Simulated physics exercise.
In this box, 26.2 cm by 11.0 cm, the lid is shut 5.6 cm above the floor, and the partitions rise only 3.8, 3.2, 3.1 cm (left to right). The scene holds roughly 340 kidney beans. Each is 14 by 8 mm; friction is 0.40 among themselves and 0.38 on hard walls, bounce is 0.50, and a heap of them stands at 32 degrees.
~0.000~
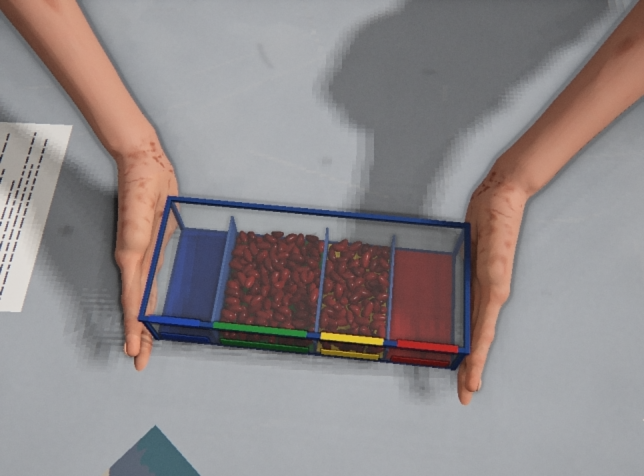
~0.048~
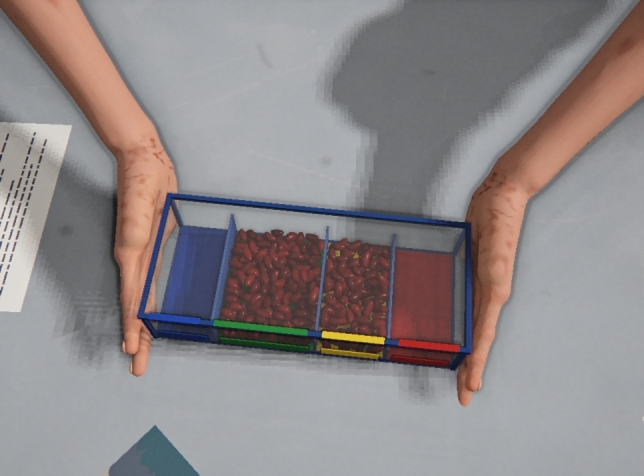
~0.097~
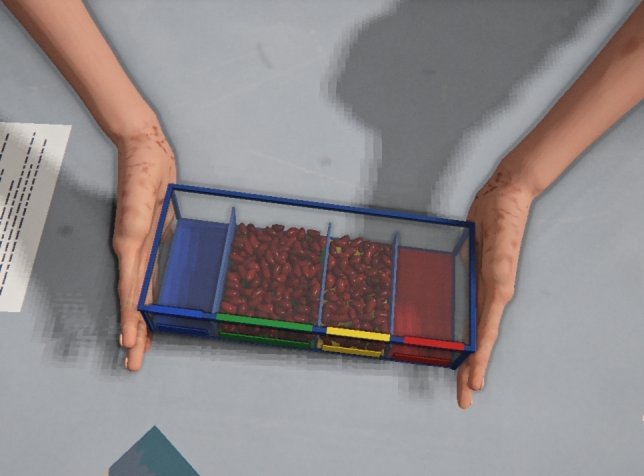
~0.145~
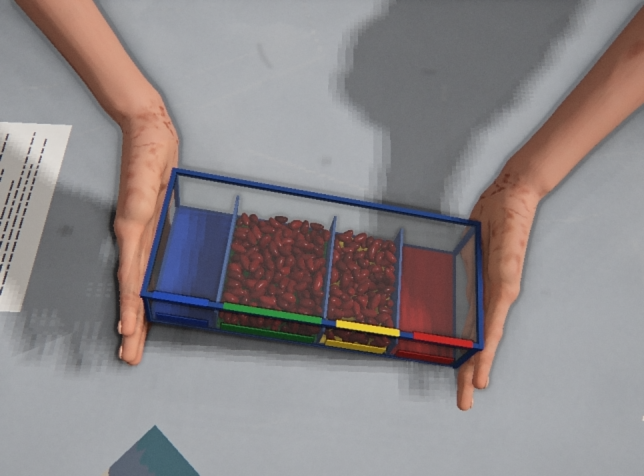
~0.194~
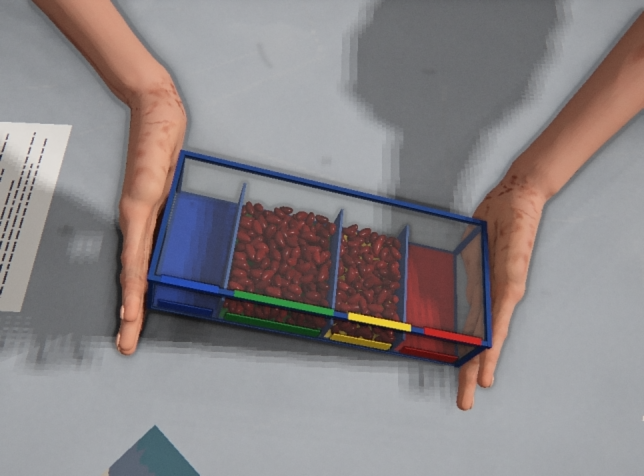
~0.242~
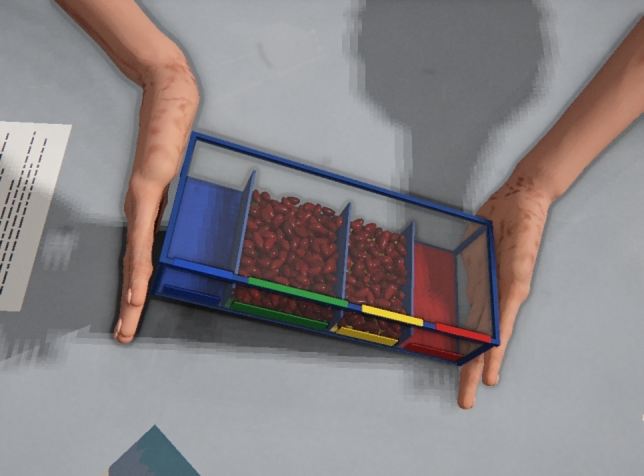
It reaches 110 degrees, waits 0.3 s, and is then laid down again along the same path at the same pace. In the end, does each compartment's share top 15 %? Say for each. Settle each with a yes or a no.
For red, yes; for blue, no; for green, no; for yellow, yes.
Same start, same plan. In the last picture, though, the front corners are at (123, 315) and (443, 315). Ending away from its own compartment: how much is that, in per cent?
It would come to roughly 55 percent.
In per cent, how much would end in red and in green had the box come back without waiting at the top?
That would leave red with 70 percent and green with 10 percent.
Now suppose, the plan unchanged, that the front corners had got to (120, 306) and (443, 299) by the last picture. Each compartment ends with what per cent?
Red 0; blue 45; green 55; yellow 0.
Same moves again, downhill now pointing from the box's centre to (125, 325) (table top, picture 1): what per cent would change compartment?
65 %.
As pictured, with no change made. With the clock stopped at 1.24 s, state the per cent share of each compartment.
The split is red at 50, blue at 0, green at 20 and yellow at 30 per cent.
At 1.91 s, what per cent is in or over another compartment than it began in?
Close to 80 in a hundred.
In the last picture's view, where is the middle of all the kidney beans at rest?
After settling, the middle sits near (415, 281).
After 1.24 s, tilt 110 degrees; red 50 %, green 20 %, yellow 30 %.
Then, at 1.91 s, tilt 56 degrees; red 65 %, green 5 %, yellow 25 %.
After 2.61 s, tilt 0 degrees; red 70 %, green 5 %, yellow 25 %.
By 3.0 s all is still; red 70 %, blue 0 %, green 5 %, yellow 25 %.
